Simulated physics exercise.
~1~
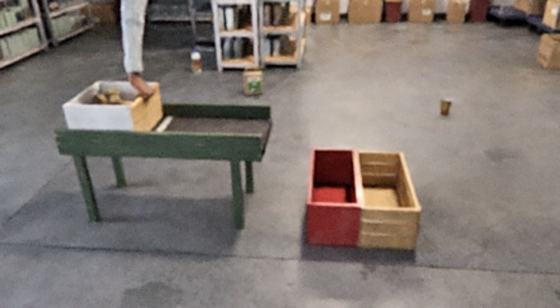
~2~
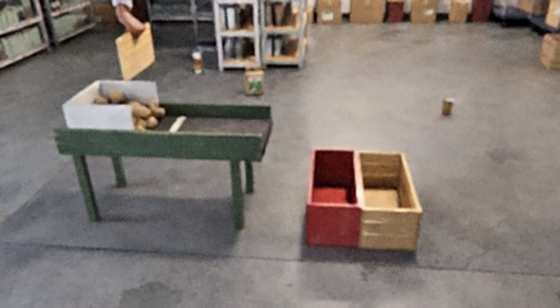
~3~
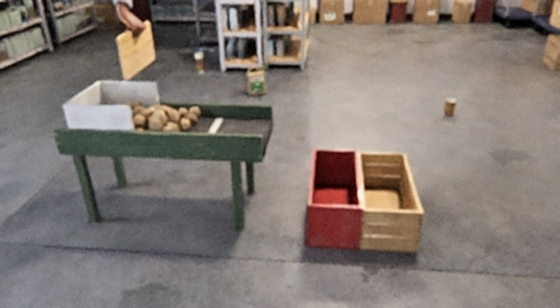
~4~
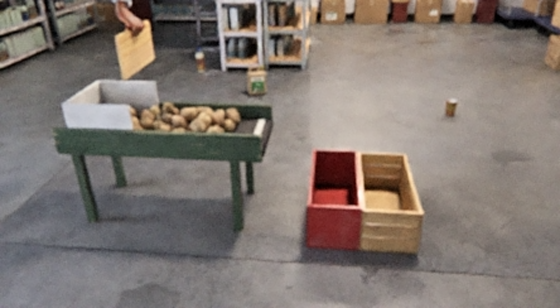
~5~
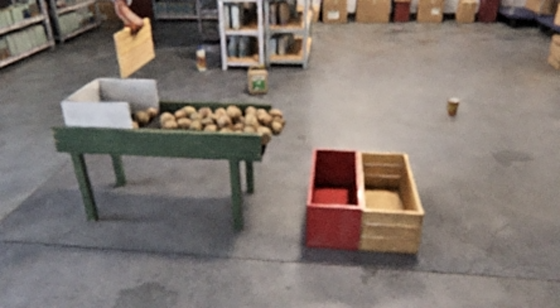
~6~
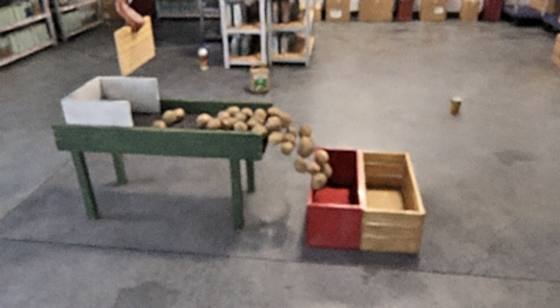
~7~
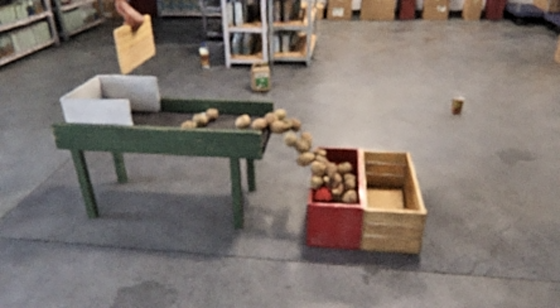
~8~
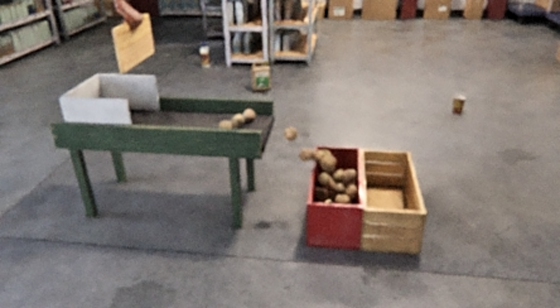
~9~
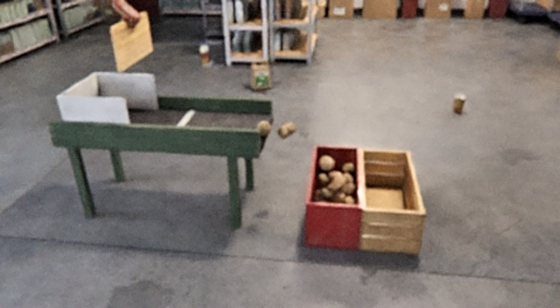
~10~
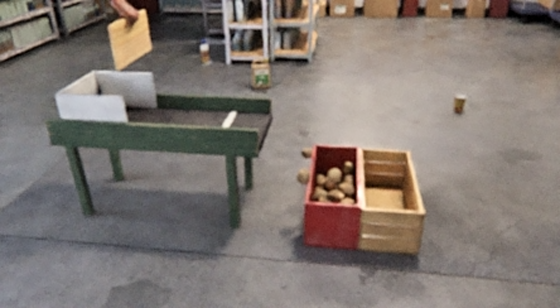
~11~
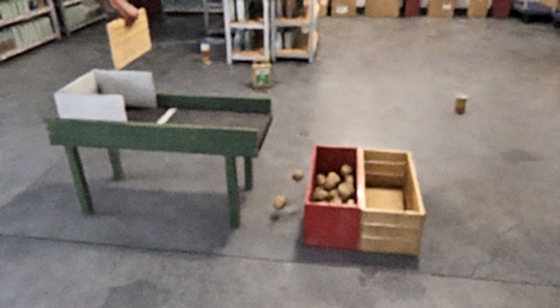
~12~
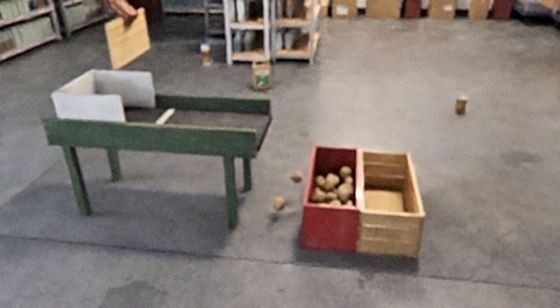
Potatoes ride along a green table's belt and tumble into a red bin, two landing short.
